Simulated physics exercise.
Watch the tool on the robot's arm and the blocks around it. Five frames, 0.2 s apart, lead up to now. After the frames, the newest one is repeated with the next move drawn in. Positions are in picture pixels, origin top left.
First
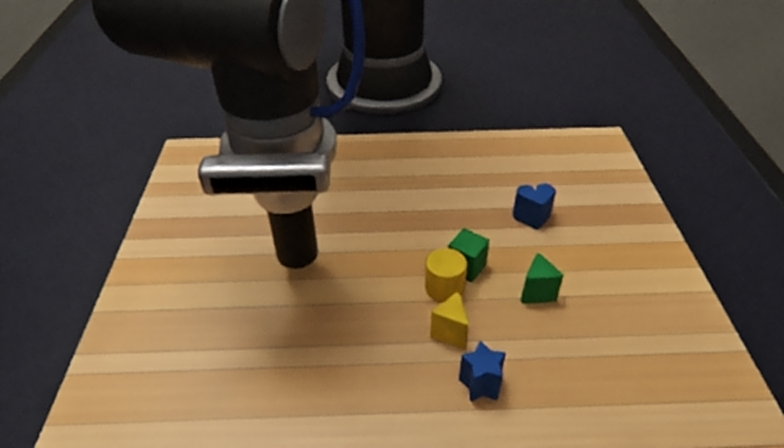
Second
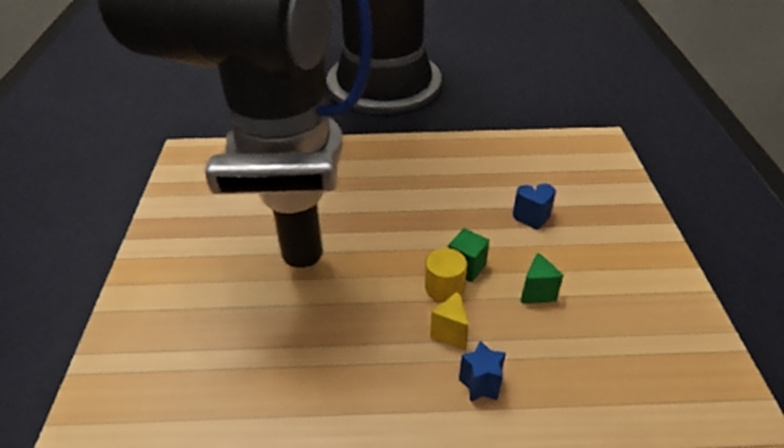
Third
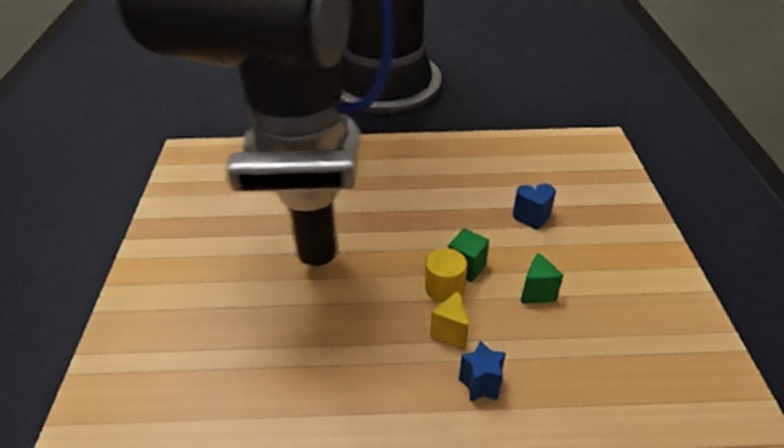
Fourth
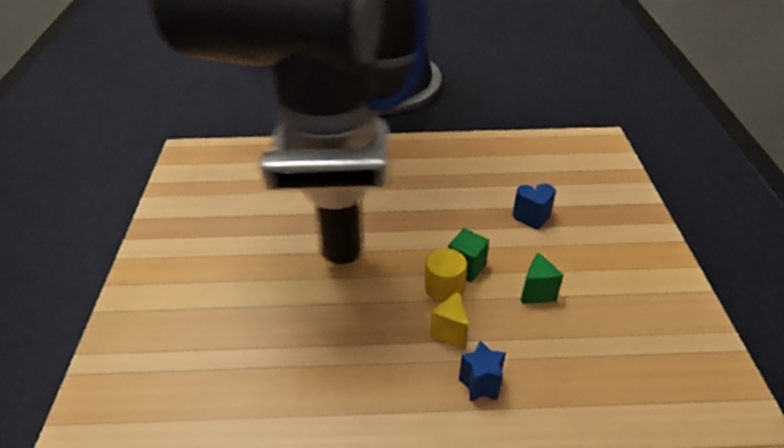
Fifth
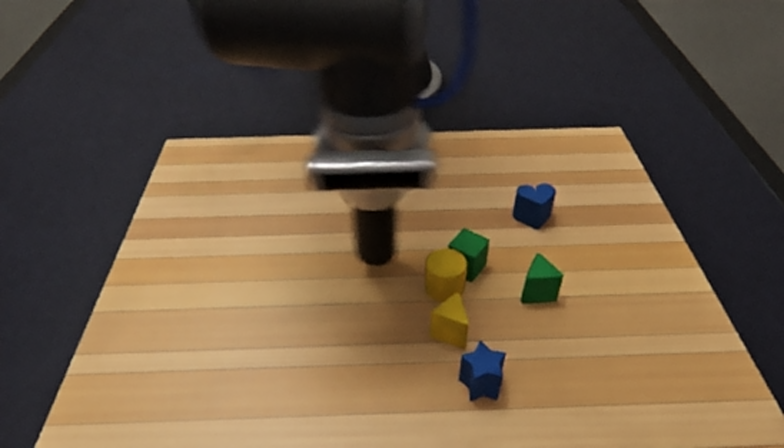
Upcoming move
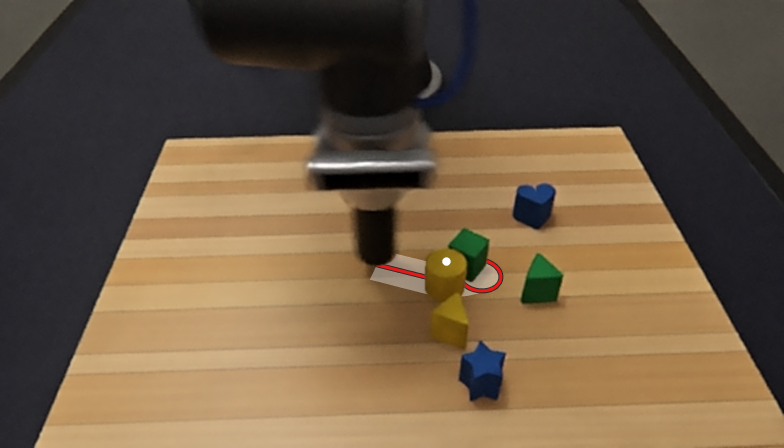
On a striped wooden board, a robot arm with a dark cylindrical tool moves rightward, slowly at first and then faster, nearing a yellow cylinder, while the yellow, green and blue blocks all stay still.
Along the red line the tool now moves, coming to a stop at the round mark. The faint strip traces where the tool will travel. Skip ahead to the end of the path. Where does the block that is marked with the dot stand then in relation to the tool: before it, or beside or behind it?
The block gets away.
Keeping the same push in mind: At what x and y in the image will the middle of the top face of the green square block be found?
It should be at (510, 229) by then.
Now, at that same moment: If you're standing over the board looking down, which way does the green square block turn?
It twists anticlockwise.
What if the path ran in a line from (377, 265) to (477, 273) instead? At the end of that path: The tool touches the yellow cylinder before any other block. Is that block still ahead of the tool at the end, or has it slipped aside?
It will get left beside or behind the tool.
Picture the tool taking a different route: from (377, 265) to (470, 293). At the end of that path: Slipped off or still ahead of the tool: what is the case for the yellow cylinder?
It is still in front.
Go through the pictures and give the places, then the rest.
In the first picture, lower end of the tool (298, 255), tops of blocks, yellow cylinder (446, 262), yellow triangular block (453, 308), green square block (469, 242).
In the second picture, tool (303, 255), blocks as before.
In the third picture, tool (318, 253), blocks as before.
In the fourth picture, tool (342, 251), blocks as before.
In the fifth picture, tool (377, 253), yellow cylinder (446, 262), yellow triangular block (453, 308), green square block (469, 242).
The drawn path runs from (377, 265) via (411, 273) and (446, 281), ending at (480, 275); the dot is on the yellow cylinder.
On the path given first. One third of the way, tool (411, 261); nothing pushed yet.
Two thirds of the way, tool (448, 268); yellow cylinder (485, 275); green square block (485, 240), turned 20° anticlockwise.
At the end, tool (482, 263); yellow cylinder (505, 279); yellow triangular block not moved; green square block (510, 229), turned 45° anticlockwise.
